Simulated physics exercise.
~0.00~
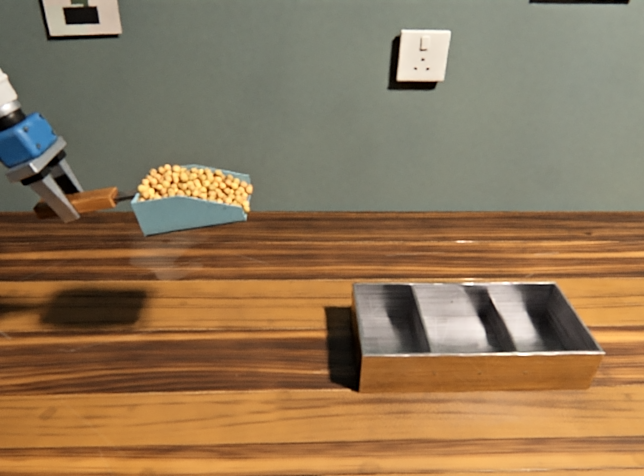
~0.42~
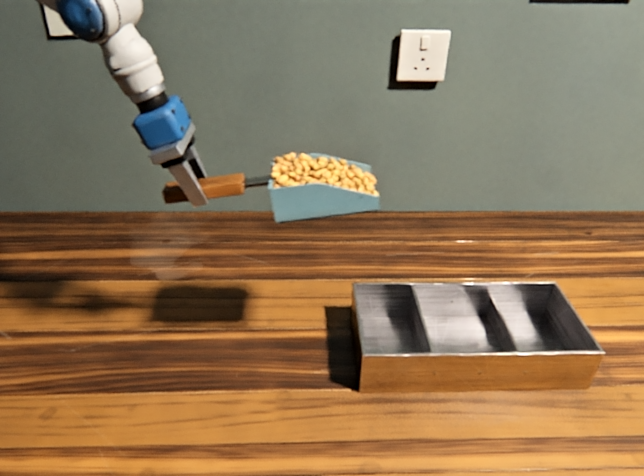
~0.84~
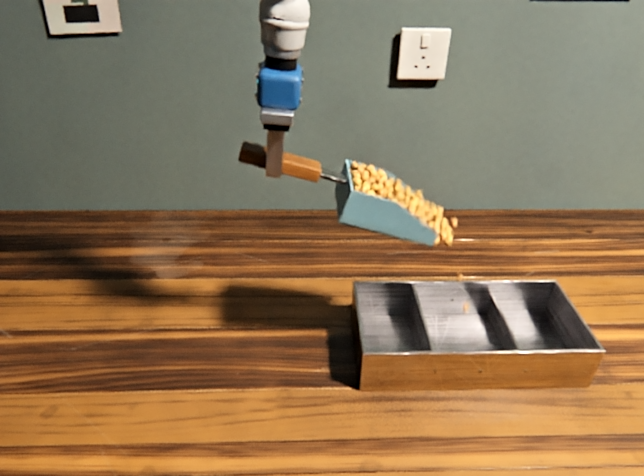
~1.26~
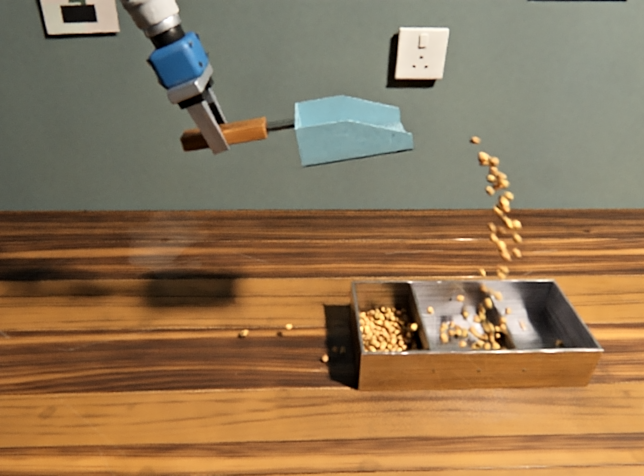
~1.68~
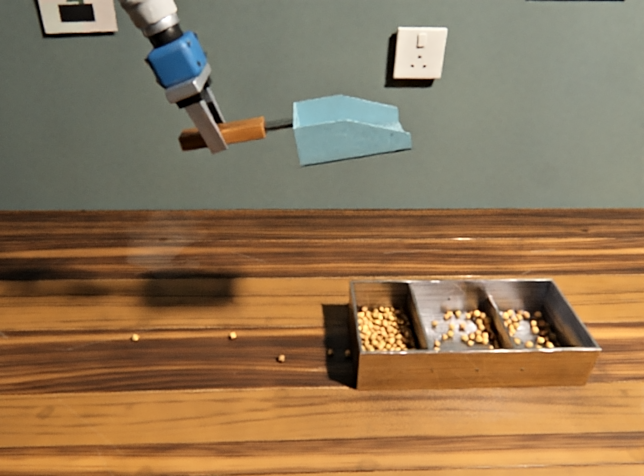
On a striped wooden table top against a grey-green wall with a white socket, a robot gripper holds a pale blue scoop heaped with dried chickpeas by its wooden handle. It carries the level scoop to the right, toward an open box divided into three parts. Nearing the box, the scoop tips forward and chickpeas begin to slide off its front. The arm then draws the scoop back up and left while a last string of chickpeas falls toward the box. Finally the scoop hangs still, with the left part fullest, fewer chickpeas in the other two, and a few strays on the table.
